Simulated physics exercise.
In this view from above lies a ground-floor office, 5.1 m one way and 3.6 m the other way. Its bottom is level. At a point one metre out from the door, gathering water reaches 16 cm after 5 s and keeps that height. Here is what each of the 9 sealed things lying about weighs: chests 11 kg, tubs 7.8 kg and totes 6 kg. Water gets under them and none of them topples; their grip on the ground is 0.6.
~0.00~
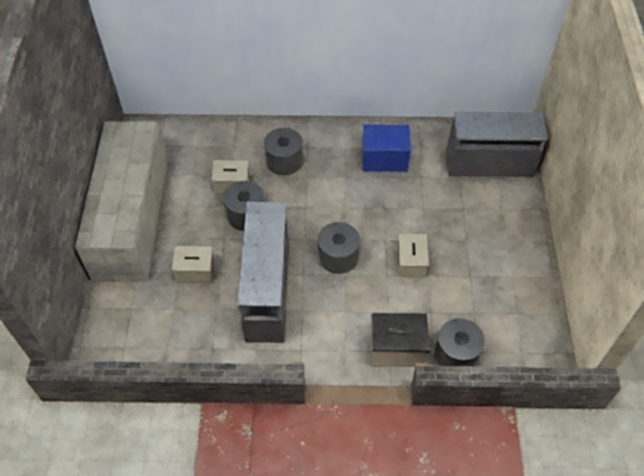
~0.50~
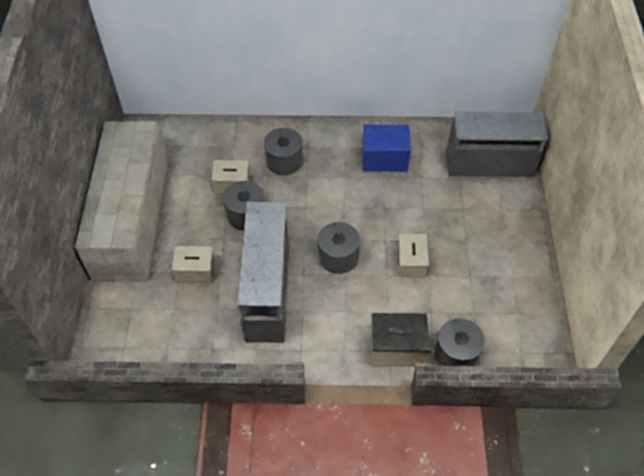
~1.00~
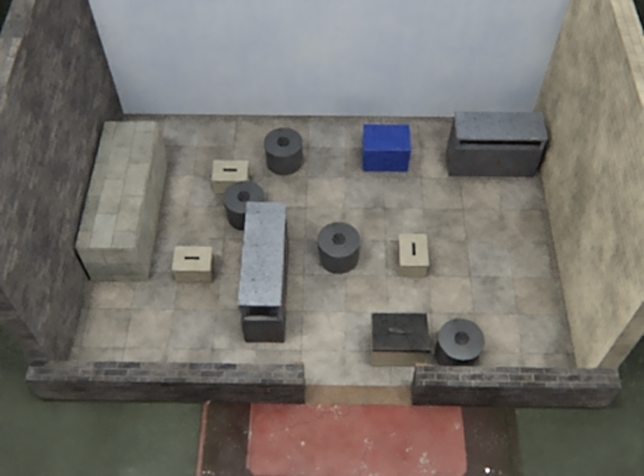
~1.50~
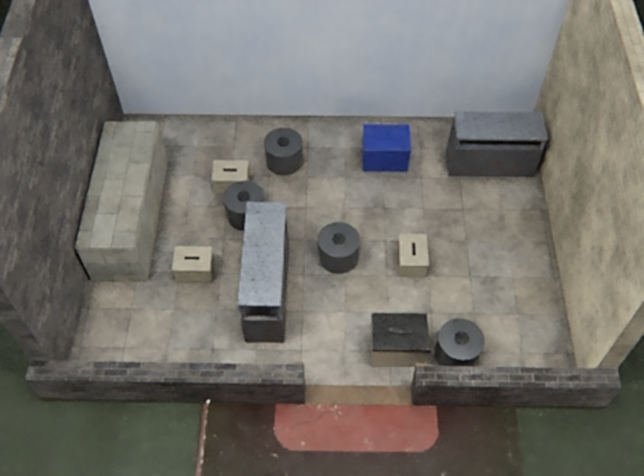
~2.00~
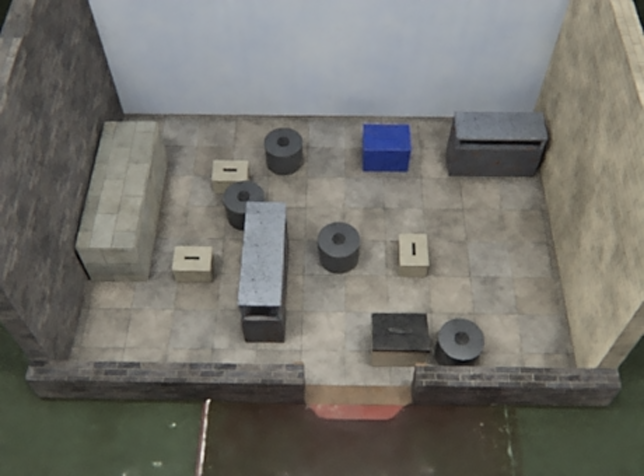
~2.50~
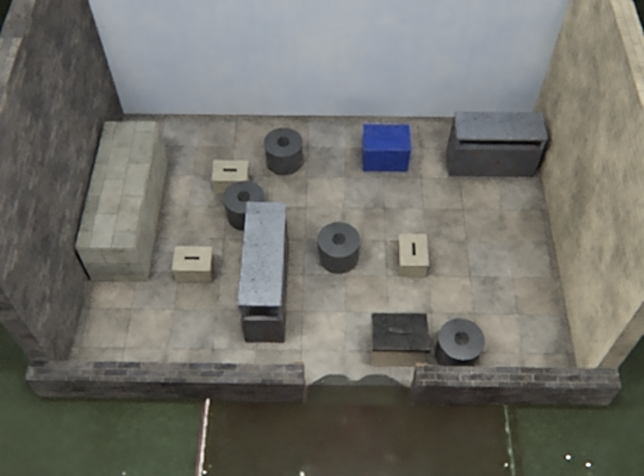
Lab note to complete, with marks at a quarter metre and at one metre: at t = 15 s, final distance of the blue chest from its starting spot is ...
At t = 15 s the distance is above one metre.
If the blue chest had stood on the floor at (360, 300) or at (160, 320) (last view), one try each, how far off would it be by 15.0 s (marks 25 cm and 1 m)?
Respectively, it ends up distant and sits tight.
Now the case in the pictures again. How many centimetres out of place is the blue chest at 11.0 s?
Around 80 cm from the start by that time.
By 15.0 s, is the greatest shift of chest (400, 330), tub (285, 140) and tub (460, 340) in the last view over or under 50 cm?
The first is higher, the second higher and the third lower.
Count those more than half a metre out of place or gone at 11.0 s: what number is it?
I make it 4.
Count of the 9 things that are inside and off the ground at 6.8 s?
0.
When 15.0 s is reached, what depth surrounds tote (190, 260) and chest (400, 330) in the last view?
3 and 9 cm.
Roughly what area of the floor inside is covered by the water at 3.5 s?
About 1.0 m2.
After 3.5 s the blue chest is near (387, 137), 0.0 m from its start, aground; 0 afloat.
After 6.8 s the blue chest is near (387, 137), 0.0 m from its start, aground; 0 afloat.
After 11.0 s the blue chest is near (434, 106), 0.8 m from its start, afloat; 4 afloat.
After 15.0 s the blue chest is near (520, 112), 1.6 m from its start, afloat; 6 afloat.
